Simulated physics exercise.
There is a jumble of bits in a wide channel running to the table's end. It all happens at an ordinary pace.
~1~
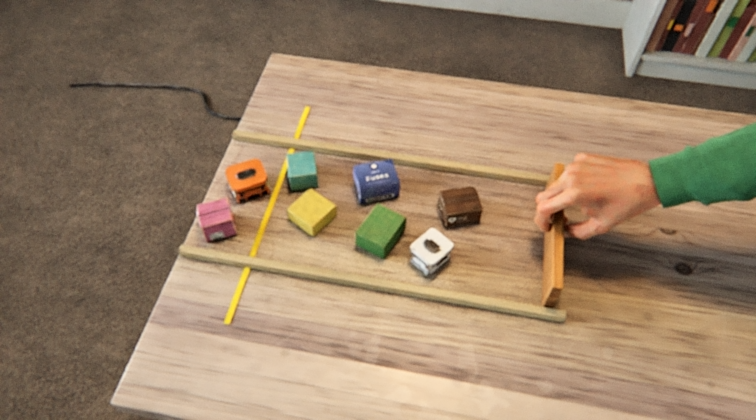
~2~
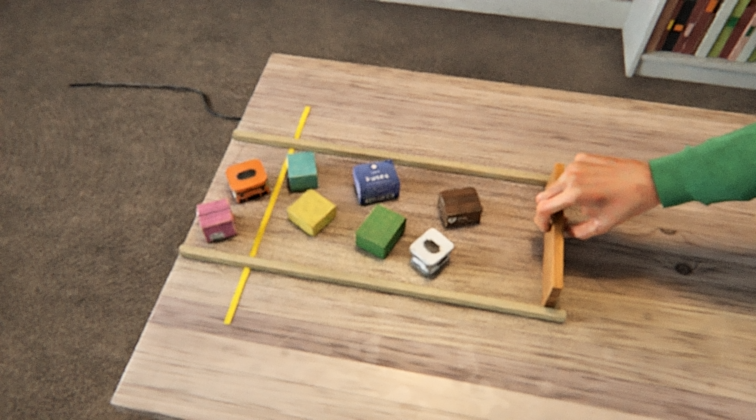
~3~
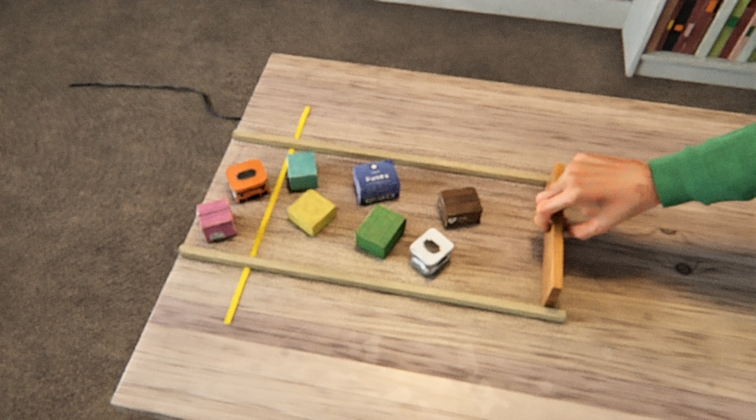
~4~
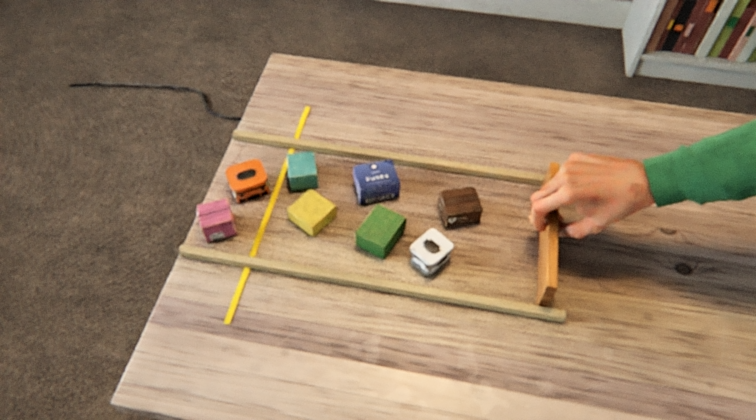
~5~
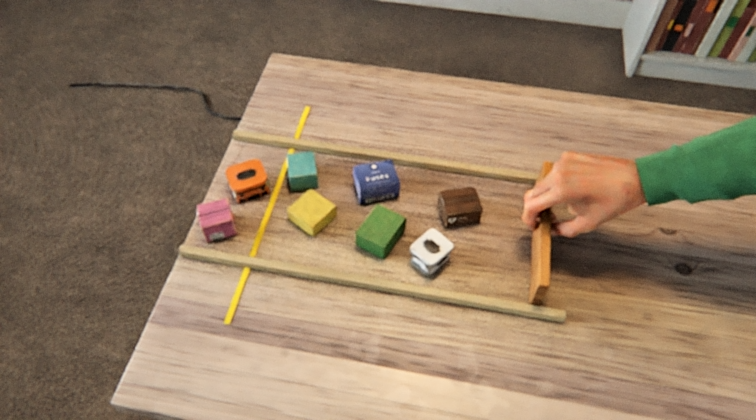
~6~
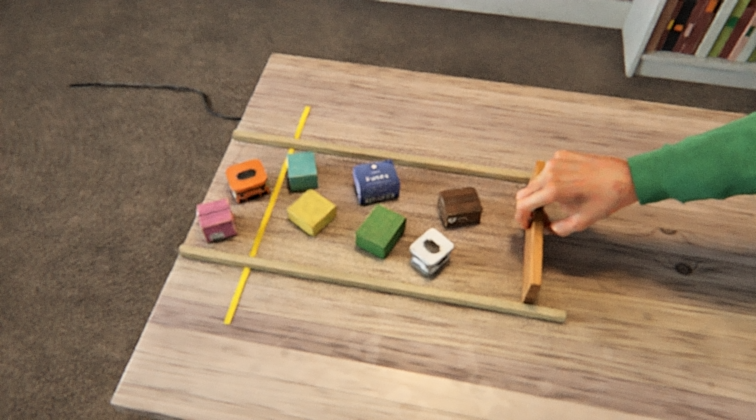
A hand in a green sleeve held a wooden board still at the right of a channel of small colourful blocks, then slid it slightly left, while the blocks and yellow tape stayed put.
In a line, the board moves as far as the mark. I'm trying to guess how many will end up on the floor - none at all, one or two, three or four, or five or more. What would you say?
I'd say one or two.
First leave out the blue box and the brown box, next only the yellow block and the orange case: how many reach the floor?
Tally of falls: 0 for the first try, 1 for the second.
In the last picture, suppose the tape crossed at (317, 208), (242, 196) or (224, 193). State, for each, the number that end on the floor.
0, 5, 7.
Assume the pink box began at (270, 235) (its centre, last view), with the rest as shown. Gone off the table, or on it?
Placed like that, the pink box is fine.
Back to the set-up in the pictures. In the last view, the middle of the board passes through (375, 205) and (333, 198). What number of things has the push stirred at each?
Tally: 6; 7.
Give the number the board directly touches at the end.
Counting them up gives 3.
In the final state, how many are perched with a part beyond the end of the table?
The count would be 3.
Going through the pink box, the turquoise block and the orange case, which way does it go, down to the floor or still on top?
The pink box stays put, the turquoise block is gone, and the orange case is gone.
Soon after, none off yet; pink box at rest near (217, 220); orange case at rest near (248, 181); turquoise block at rest near (303, 171).
In the end, the number that fall off is one or two; gone, turquoise block and orange case.
